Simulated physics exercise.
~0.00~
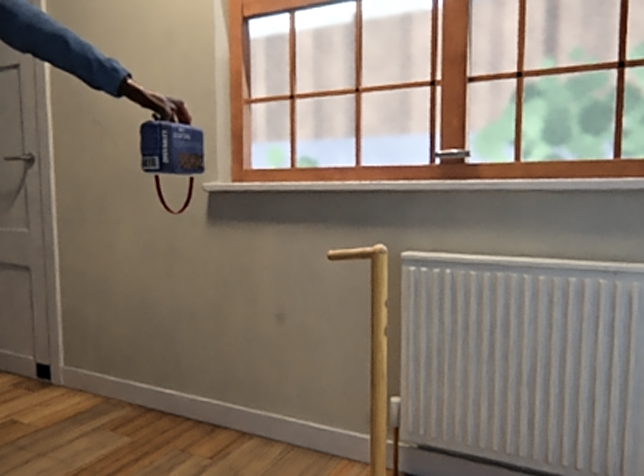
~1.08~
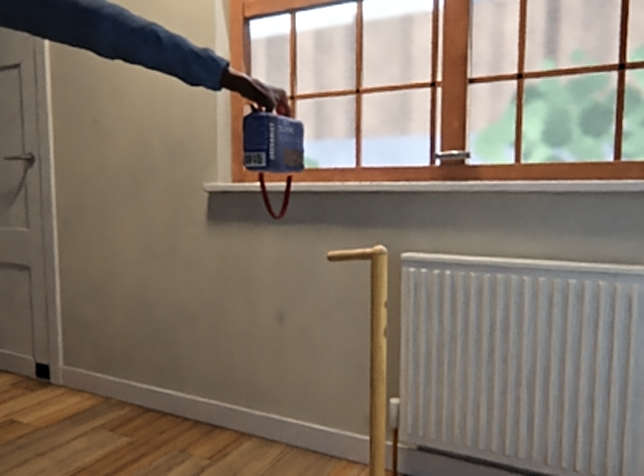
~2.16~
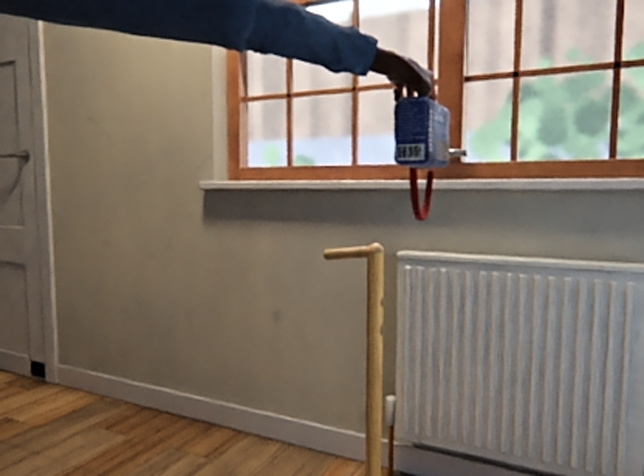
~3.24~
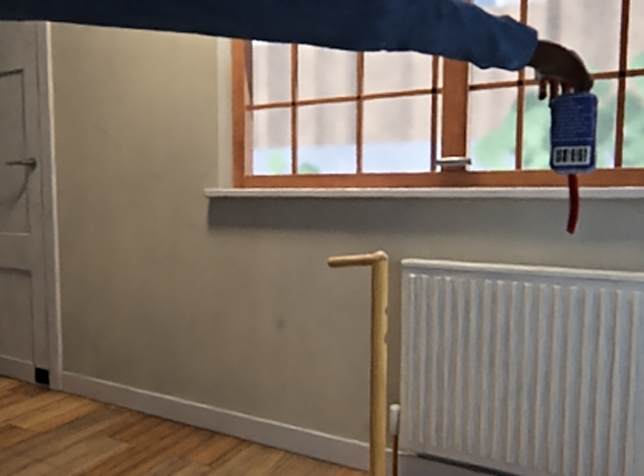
A hand carries a blue pouch rightward over a short post, passing its bar freely.
